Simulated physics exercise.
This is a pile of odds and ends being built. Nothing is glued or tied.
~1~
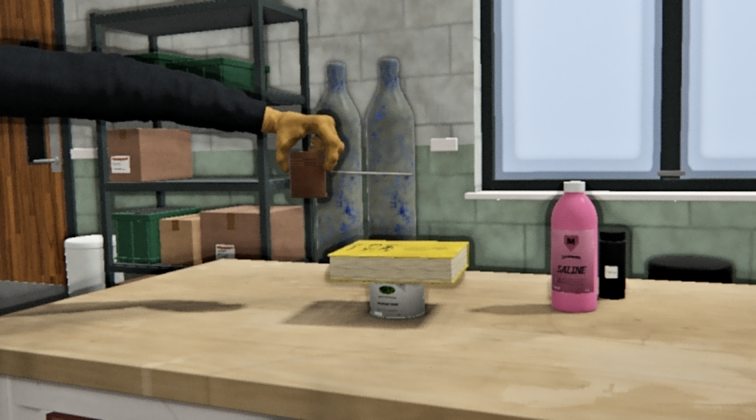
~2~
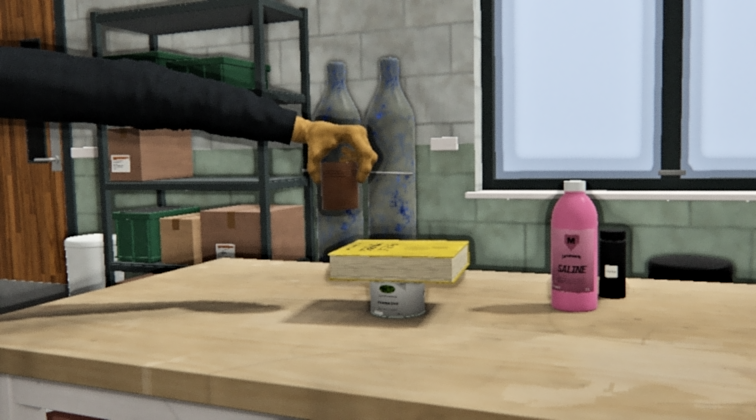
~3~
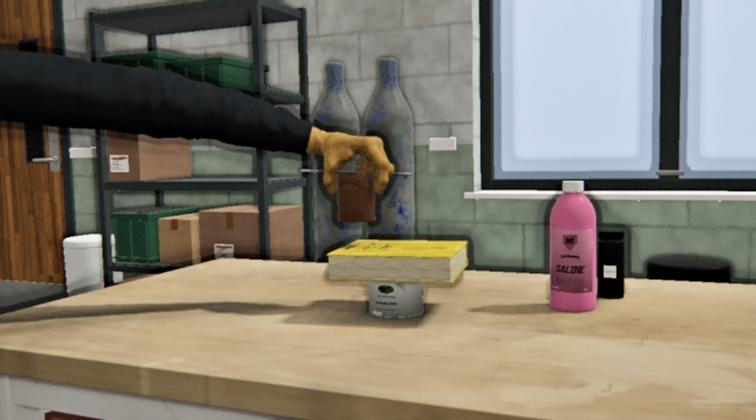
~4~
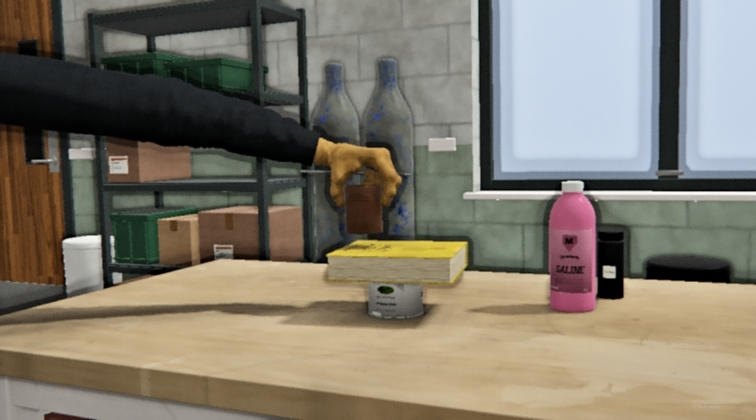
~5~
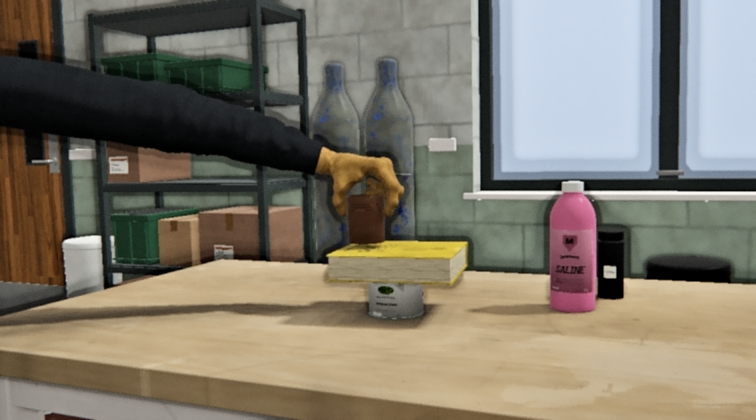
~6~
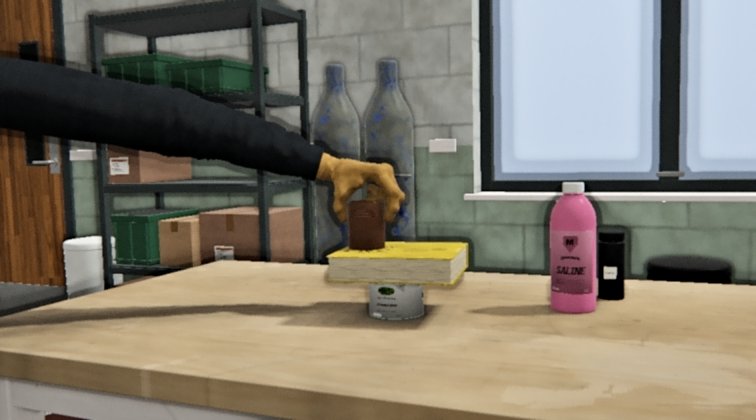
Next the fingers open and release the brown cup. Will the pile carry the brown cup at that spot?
In the end the pile holds.
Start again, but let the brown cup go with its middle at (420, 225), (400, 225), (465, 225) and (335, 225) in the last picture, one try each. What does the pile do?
In the first case it keeps its balance; in the second case it holds; in the third case it gives way; in the fourth case it loses its balance.
Then, 0.30 s past the last view, nothing moves.
Then, 0.70 s past the last view, brown cup resting near (367, 225).
Finally, all 5 still in place. Final places as the last picture's camera would see them, brown cup near (367, 225). The pile keeps its balance.
